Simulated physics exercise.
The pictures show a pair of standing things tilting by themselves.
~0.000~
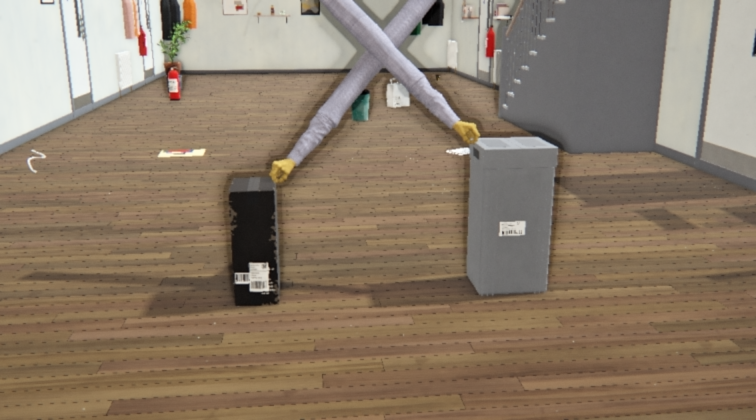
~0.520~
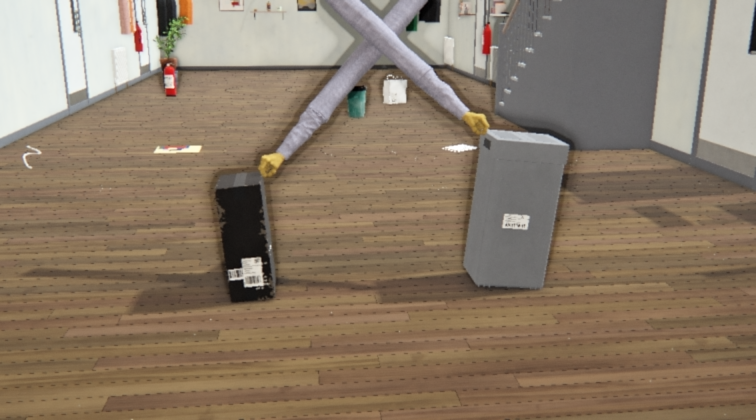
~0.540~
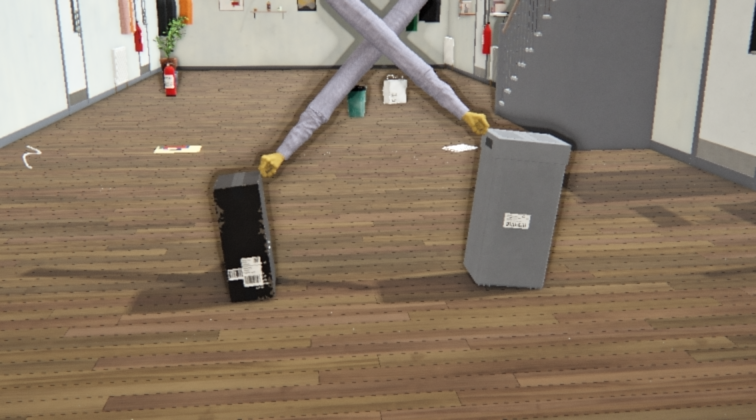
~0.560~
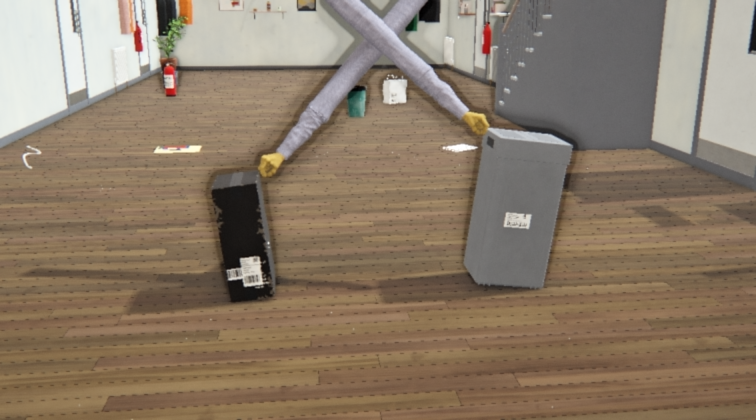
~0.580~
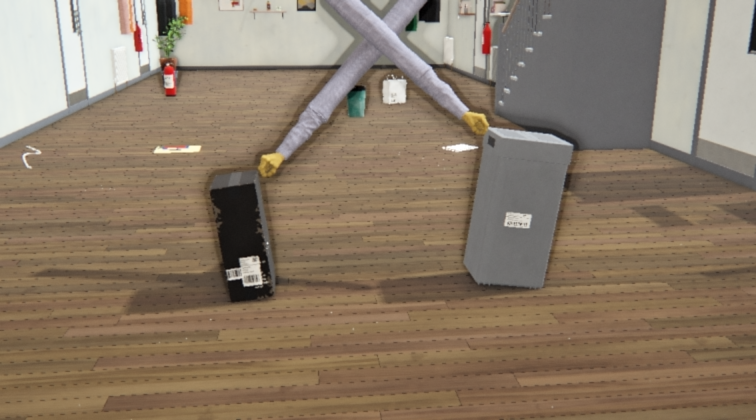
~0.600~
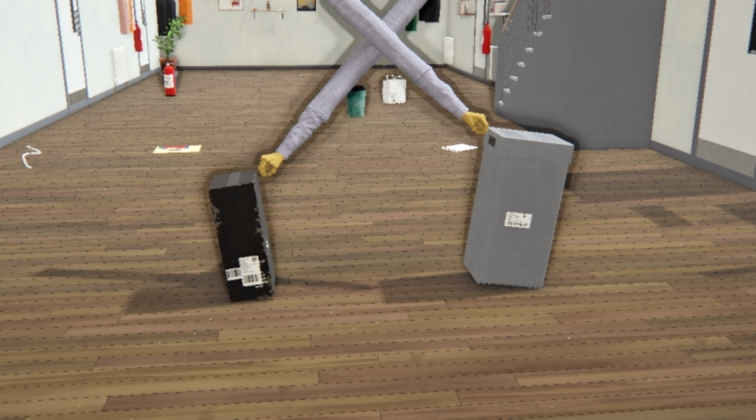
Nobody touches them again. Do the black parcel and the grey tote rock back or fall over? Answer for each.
Here the black parcel rocks back upright and the grey tote rocks back upright.
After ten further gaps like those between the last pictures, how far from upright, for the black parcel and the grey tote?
It would show 6° and 2°.
After 0.86 s, black parcel upright near (250, 236); grey tote upright near (503, 211).
At rest (2.3 s), the black parcel returns to its base, near (252, 237); the grey tote returns to its base, near (504, 212).
